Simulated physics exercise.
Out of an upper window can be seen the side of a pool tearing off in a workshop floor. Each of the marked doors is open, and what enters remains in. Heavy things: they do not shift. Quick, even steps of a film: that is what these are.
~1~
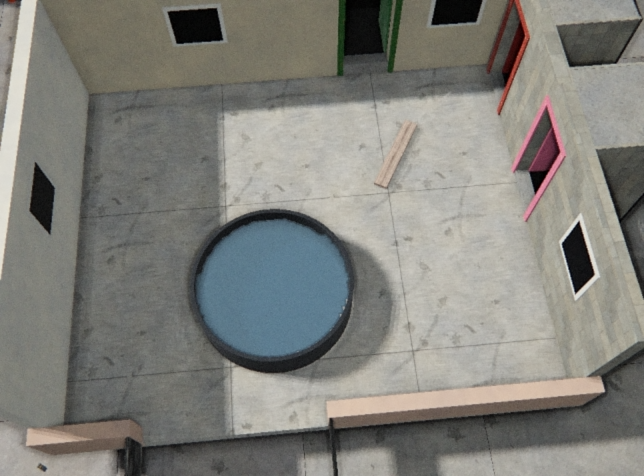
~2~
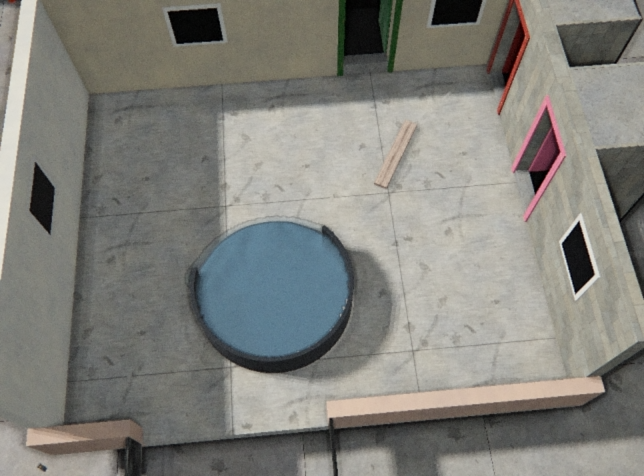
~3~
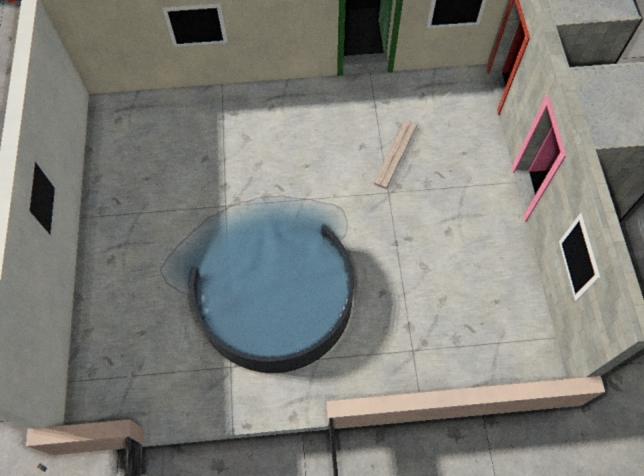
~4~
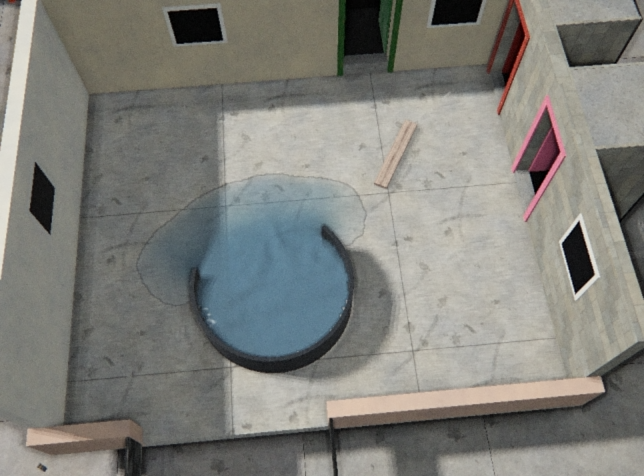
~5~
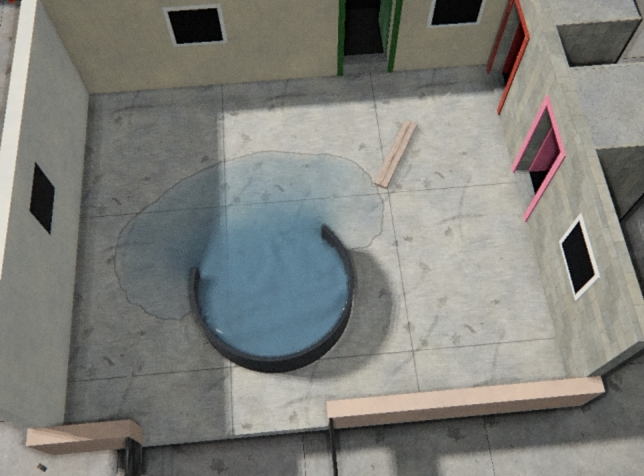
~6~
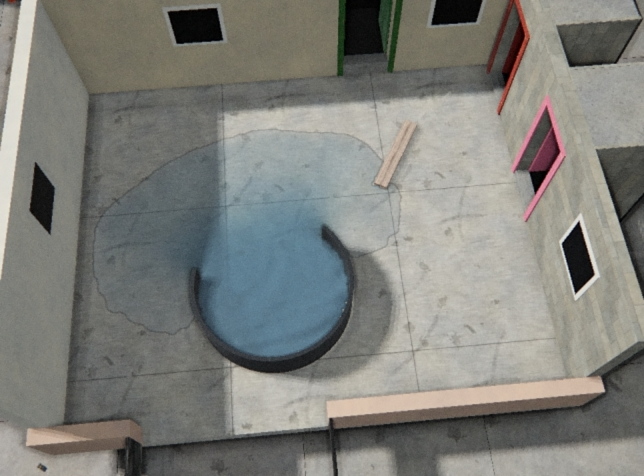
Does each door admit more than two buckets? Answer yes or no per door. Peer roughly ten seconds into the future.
Answers: The pink door: No; the green door: No; the red door: Yes.
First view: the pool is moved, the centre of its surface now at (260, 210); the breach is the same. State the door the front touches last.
Pink one.
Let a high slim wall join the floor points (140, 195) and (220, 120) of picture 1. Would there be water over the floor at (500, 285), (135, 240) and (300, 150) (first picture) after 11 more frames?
Lab note - spot 1 parched, spot 2 inundated, spot 3 inundated.
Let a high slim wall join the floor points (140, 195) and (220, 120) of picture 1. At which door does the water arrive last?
I'd name the one in pink.
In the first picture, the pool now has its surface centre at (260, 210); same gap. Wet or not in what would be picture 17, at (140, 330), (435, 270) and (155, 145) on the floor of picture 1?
Bone-dry, bone-dry, soaked.
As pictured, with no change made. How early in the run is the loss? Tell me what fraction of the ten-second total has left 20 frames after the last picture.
Around 5 percent.
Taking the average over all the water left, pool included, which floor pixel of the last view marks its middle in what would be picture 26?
My pick is pixel (232, 165).
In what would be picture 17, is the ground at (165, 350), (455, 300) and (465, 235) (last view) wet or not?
Same order as asked: Dry as before; dry as before; dry as before.
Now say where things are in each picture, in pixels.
Still water in the pool at (272, 283), in the first frame.
Water pours out on the pool's far side and has run to (190, 282), in the second frame.
The front is at (169, 274), out from the gap on the pool's far side, in the third frame.
The front is at (148, 282), out from the gap on the pool's far side, in the fourth frame.
Water pours out on the pool's far side and has run to (121, 272), in the fifth frame.
Water pours out on the pool's far side and has run to (366, 150), in the sixth frame.
A moment on, water covers 45 % of the floor; the pink door not reached, the green door wet at the sill, nothing in, the red door not reached.
Next, water covers 45 % of the floor; the pink door not reached, the green door wet at the sill, nothing in, the red door not reached.
Then, water covers 55 % of the floor; the pink door wet at the sill, nothing in, the green door wet at the sill, nothing in, the red door under two buckets in.
Later, water covers 75 % of the floor; the pink door wet at the sill, nothing in, the green door wet at the sill, nothing in, the red door far over two buckets in.
In the end, water covers 100 % of the floor; the pink door wet at the sill, nothing in, the green door wet at the sill, nothing in, the red door far over two buckets in.
